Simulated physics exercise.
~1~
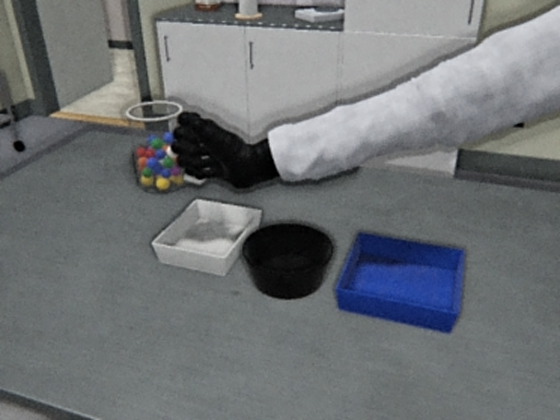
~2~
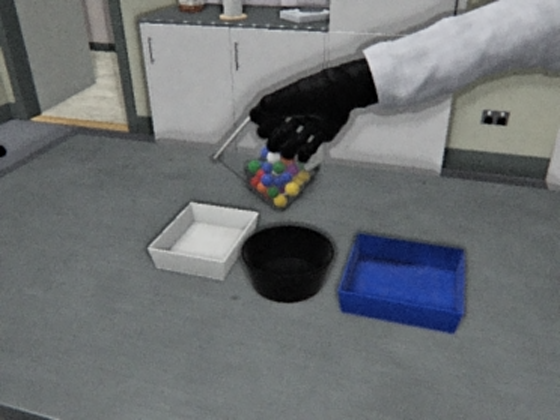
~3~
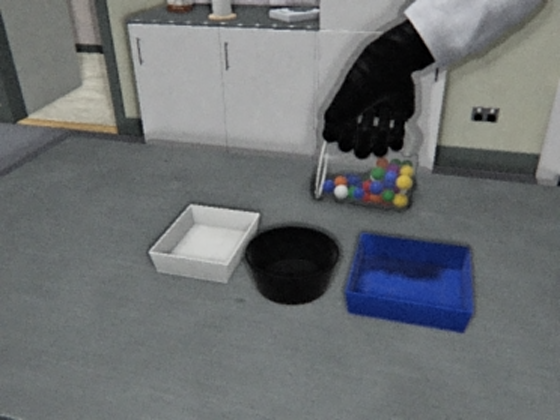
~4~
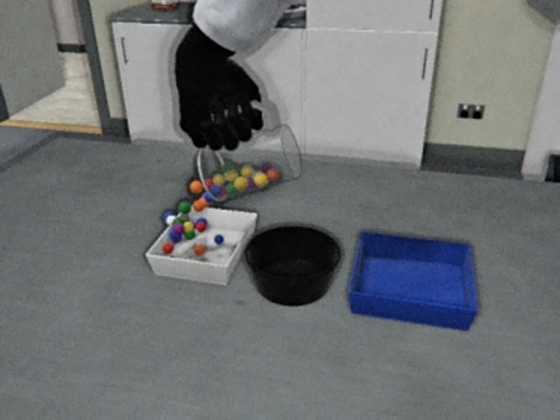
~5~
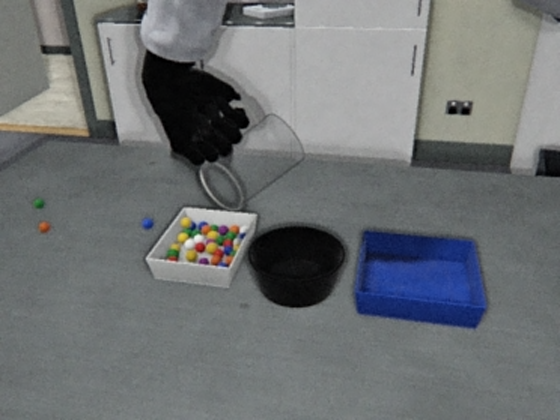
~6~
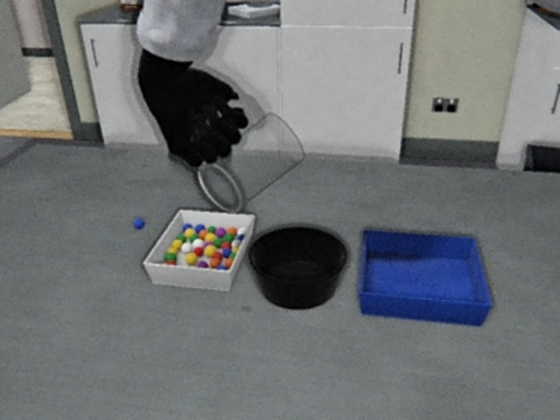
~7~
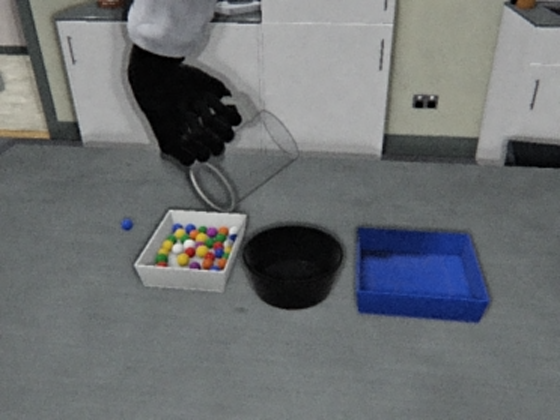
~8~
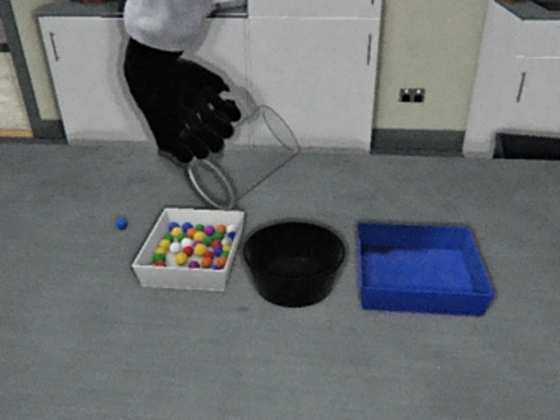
In a room with pale cabinets, a black-gloved hand in a white sleeve holds a clear cup of colourful marbles above a grey surface, behind a white tin, a black dish and a blue tin. The hand carries the cup to the right, tilting it until it lies on its side with the marbles still inside. It then swings back left and tips further, pouring them toward the white tin. Most land inside, while a few scatter on the surface to the left. The hand finally holds the emptied cup steady, mouth down, with one blue marble still visible outside the filled white tin.
